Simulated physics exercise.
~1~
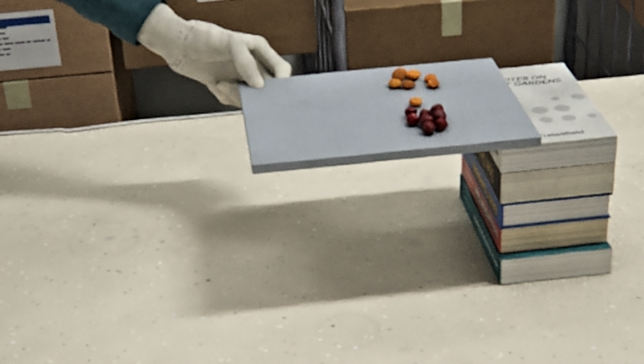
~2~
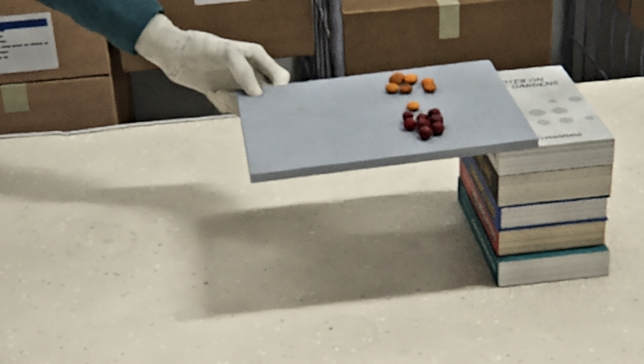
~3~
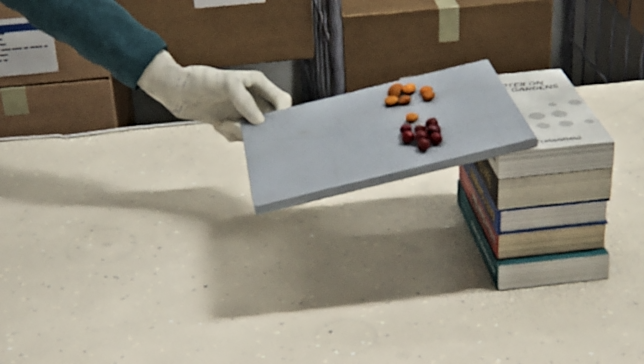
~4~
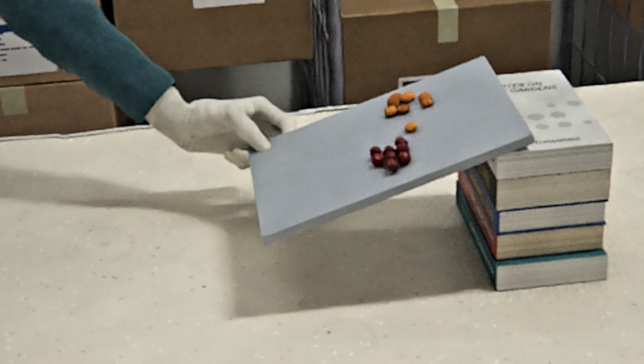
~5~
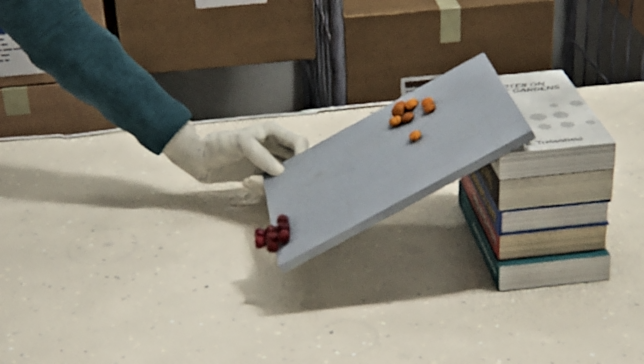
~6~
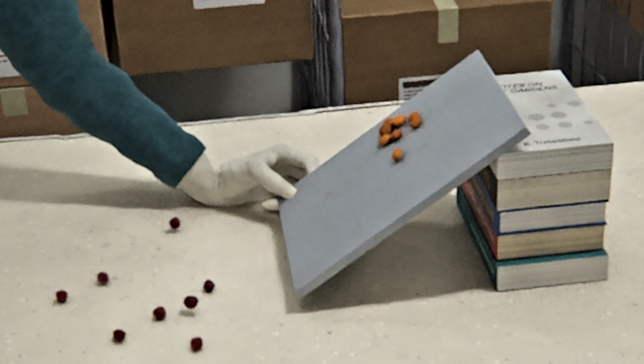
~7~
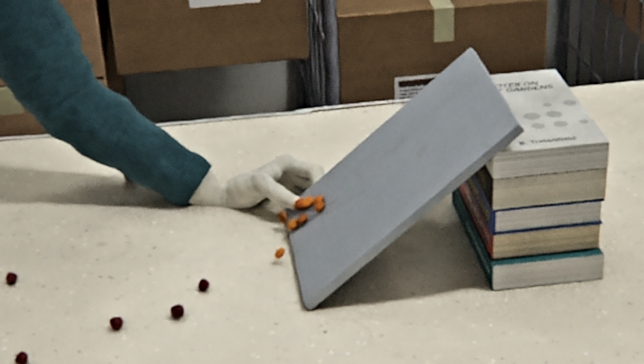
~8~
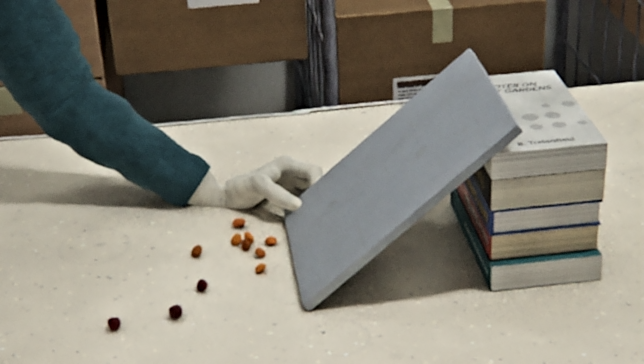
A grey board carries two small clusters, one of orange pieces near the back and one of dark red, berry-like pieces nearer the front, with its right end resting on a stack of books. A gloved hand in a teal sleeve lowers the left end, and the board grows steeper. The red pieces slide first, reach the low edge and scatter leftward across the pale table while the orange ones stay up. As the slope steepens further, the orange pieces slide down too. They end loosely grouped near the board's foot, with red pieces farther out.
